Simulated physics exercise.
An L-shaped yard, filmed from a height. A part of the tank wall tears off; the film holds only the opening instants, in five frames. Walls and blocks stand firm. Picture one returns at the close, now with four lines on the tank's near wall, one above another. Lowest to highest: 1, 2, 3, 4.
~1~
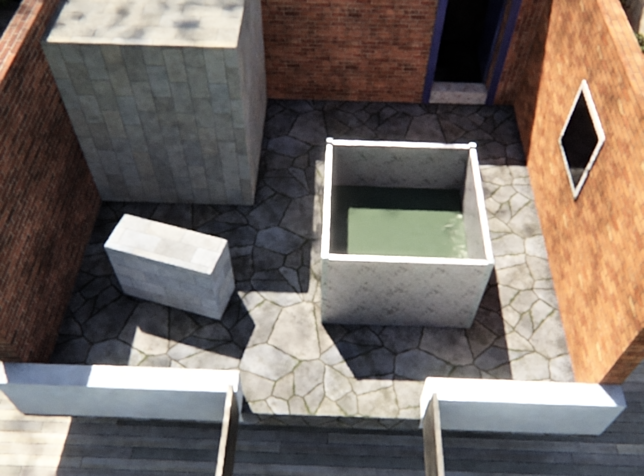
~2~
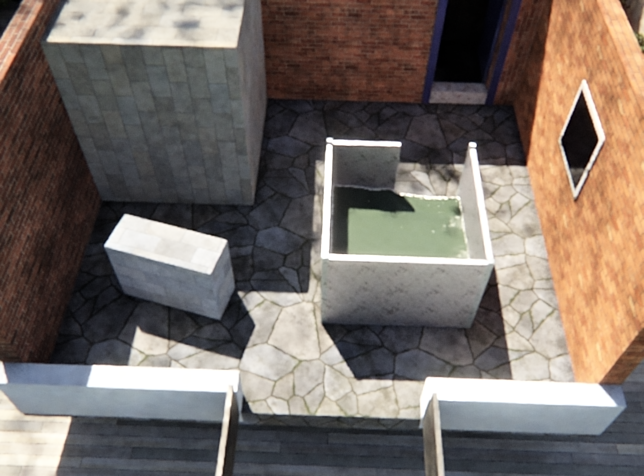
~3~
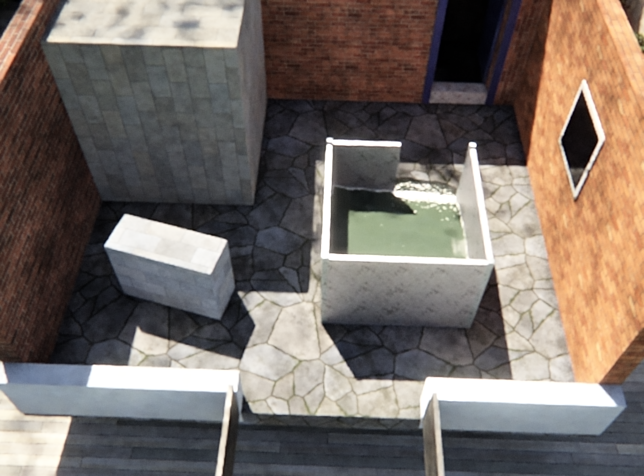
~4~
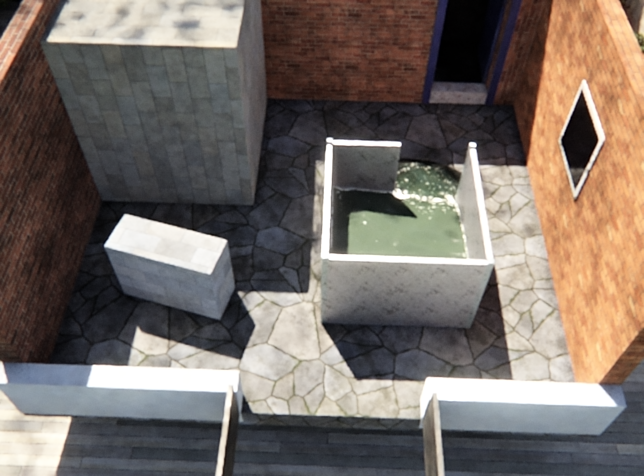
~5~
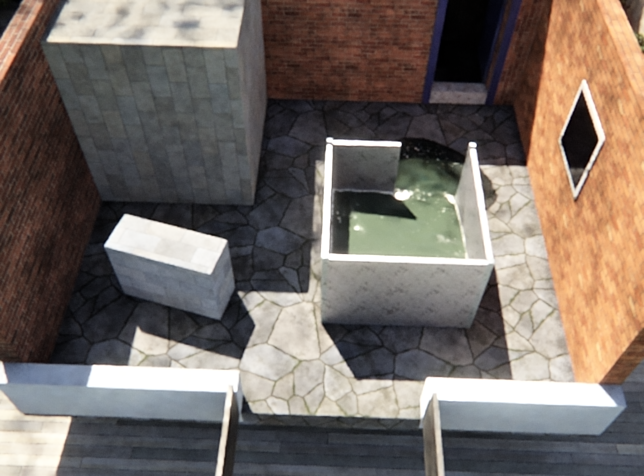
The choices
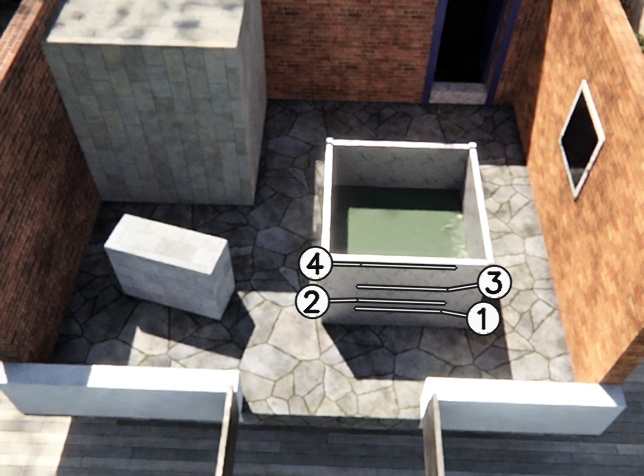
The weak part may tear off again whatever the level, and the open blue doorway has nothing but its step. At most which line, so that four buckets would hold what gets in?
Use mark 2.
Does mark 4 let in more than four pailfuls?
Yes.
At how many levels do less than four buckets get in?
Two of them.
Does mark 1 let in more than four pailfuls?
No, not at all.
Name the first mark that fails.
That is mark 3.
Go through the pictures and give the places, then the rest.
The first picture shows water in the tank at rest, its middle at (397, 237); foot of the blue doorway at (457, 104); open gate at (333, 372).
In the second picture, water covers 1 % of the ground, its front hidden from here.
In the third picture, water covers 3 % of the ground, its front hidden from here.
In the fourth picture, water covers 6 % of the ground, its front hidden from here.
In the fifth picture, water covers 10 % of the ground, its front hidden from here.
In white, 1 at (398, 309); 2 at (400, 301); 3 at (403, 288); 4 at (407, 266); from the bottom up 1, 2, 3, 4.
For mark 1, nothing gets over.
For mark 2, a splash gets over, under a bucket.
For mark 3, about 10 bucketfuls get in.
For mark 4, dozens of bucketfuls pour in.
